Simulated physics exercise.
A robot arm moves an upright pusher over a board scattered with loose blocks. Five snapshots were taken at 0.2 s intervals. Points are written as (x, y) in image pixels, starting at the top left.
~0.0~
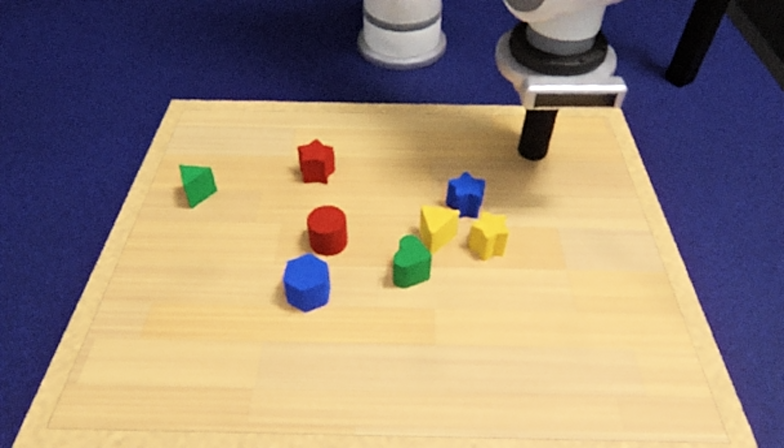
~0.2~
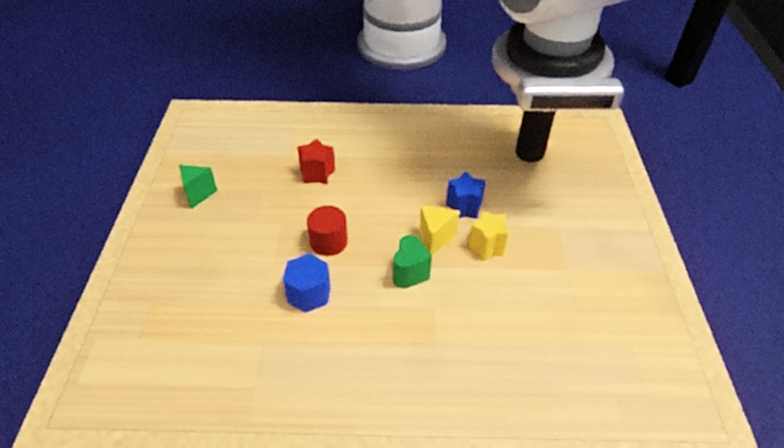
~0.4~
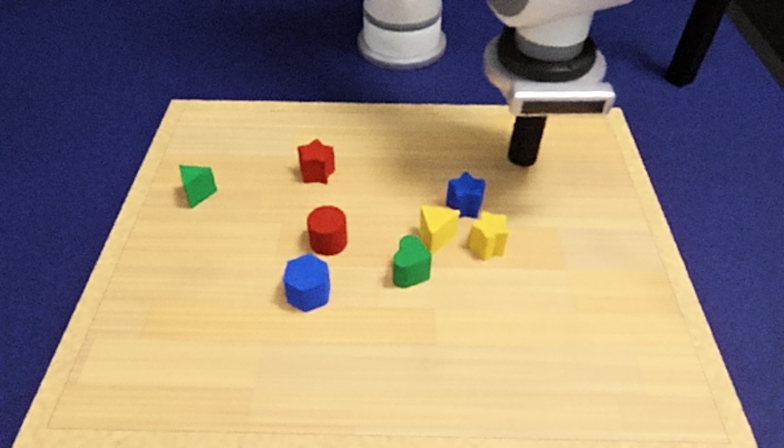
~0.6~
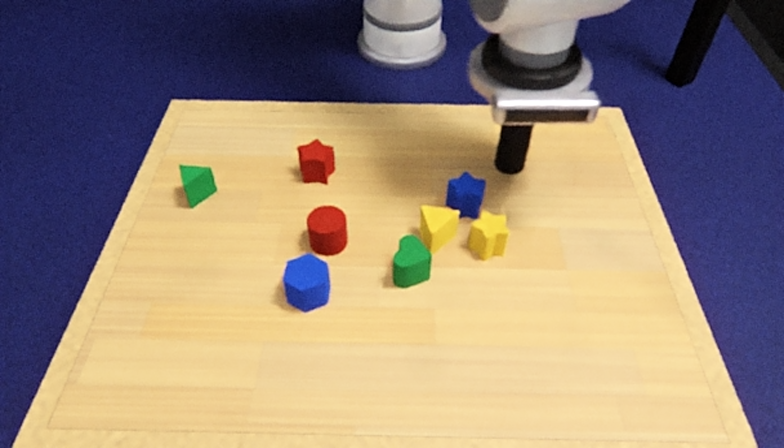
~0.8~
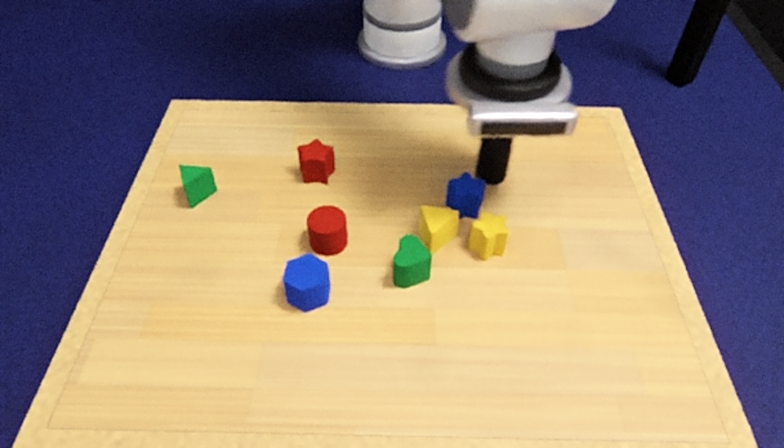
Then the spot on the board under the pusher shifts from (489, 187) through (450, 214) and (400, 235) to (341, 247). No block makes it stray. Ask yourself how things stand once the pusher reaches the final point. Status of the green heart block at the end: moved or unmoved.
That block gets shifted.
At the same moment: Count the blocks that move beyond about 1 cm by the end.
I'm going with three or more.
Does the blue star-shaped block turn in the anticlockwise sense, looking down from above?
Yes, it checks out.
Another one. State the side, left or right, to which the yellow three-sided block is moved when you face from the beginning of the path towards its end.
To the path's left.
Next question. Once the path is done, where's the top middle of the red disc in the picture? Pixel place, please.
Its top middle is near (303, 219).
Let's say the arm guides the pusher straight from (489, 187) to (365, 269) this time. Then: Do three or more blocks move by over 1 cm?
Going by the path, yes.
The first path, step by step. One third of the way, pusher at (451, 203); green heart block at (409, 253); yellow three-sided block at (424, 231), turned 15° anticlockwise; blue star-shaped block at (435, 209).
Two thirds of the way, pusher at (399, 224); green heart block at (387, 280), turned 15° anticlockwise; yellow three-sided block at (402, 259), turned 35° anticlockwise; blue star-shaped block at (393, 235), turned 25° anticlockwise.
At the end, pusher at (340, 235); red disc at (303, 219); green heart block at (386, 283), turned 15° anticlockwise; yellow three-sided block at (402, 260), turned 50° anticlockwise; blue star-shaped block at (372, 243), turned 60° anticlockwise.
